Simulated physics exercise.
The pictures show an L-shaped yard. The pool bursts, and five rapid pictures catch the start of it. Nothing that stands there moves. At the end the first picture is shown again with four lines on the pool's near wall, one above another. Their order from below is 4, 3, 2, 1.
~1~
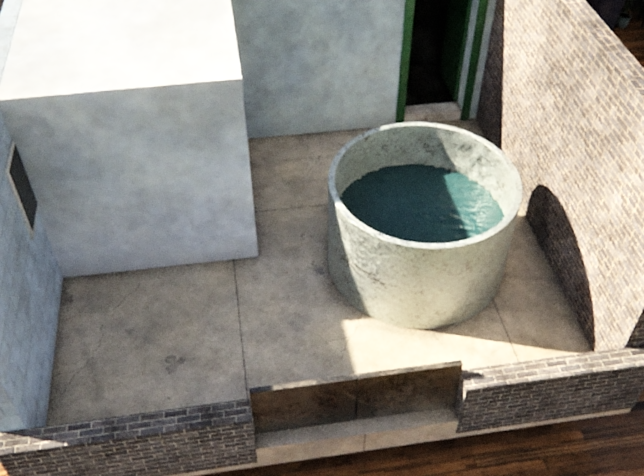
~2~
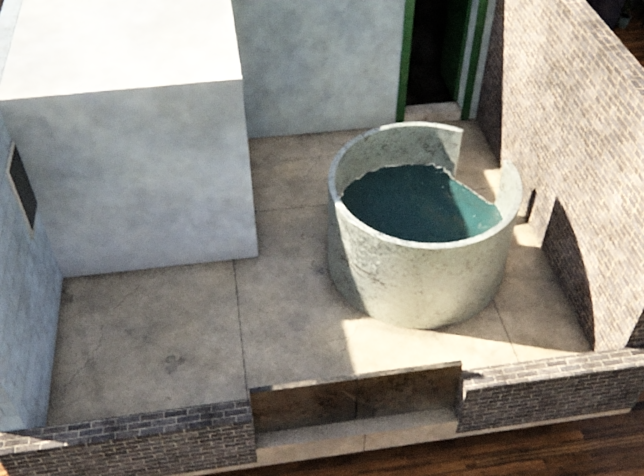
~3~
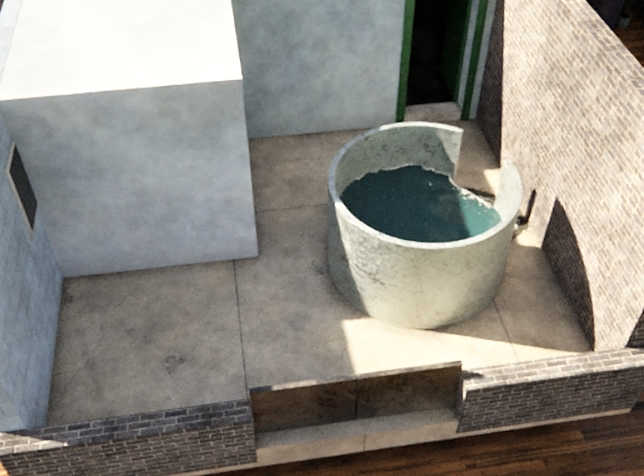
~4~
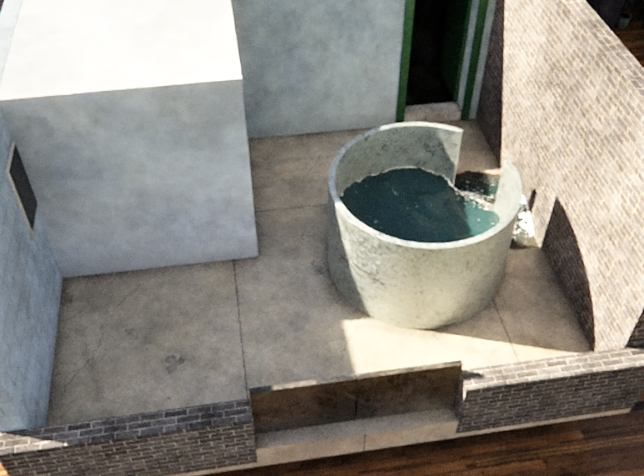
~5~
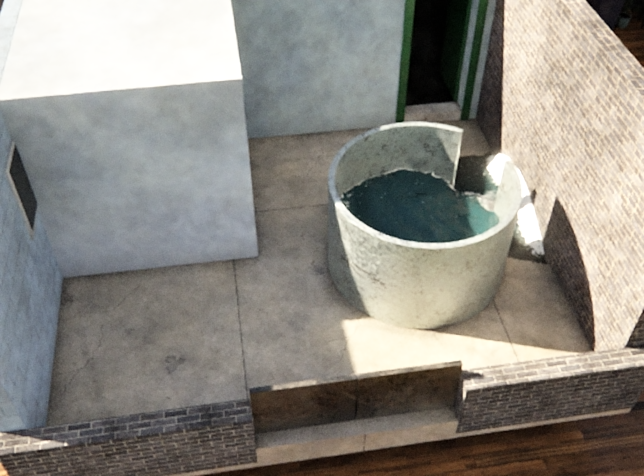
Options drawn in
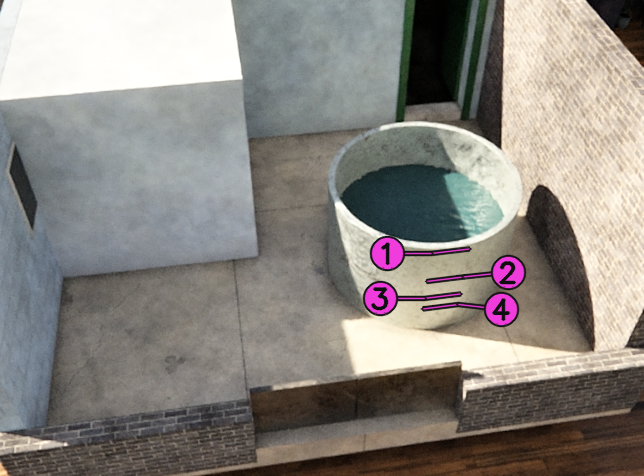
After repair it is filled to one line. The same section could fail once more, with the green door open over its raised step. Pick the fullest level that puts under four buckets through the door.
4 will do.
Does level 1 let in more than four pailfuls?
Yes, it does.
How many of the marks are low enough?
One of them.
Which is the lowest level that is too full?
3.
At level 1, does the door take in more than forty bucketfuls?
Yes.
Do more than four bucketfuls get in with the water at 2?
Yes.
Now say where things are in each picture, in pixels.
Water in the pool at rest, its middle at (420, 218); foot of the green doorway at (432, 122); shut gate at (356, 381).
Water covers 1 % of the ground, its front hidden from here.
Water covers 3 % of the ground and shows as far out as (525, 223).
Water covers 6 % of the ground and shows as far out as (523, 201).
Water covers 8 % of the ground and shows as far out as (537, 256).
On the marked copy, 1 at (450, 251); 2 at (445, 279); 3 at (442, 296); 4 at (440, 306); from the bottom up 4, 3, 2, 1.
With 1, dozens of bucketfuls pour in.
With 2, dozens of bucketfuls pour in.
With 3, about 10 bucketfuls get in.
With 4, a bucket or two gets in.
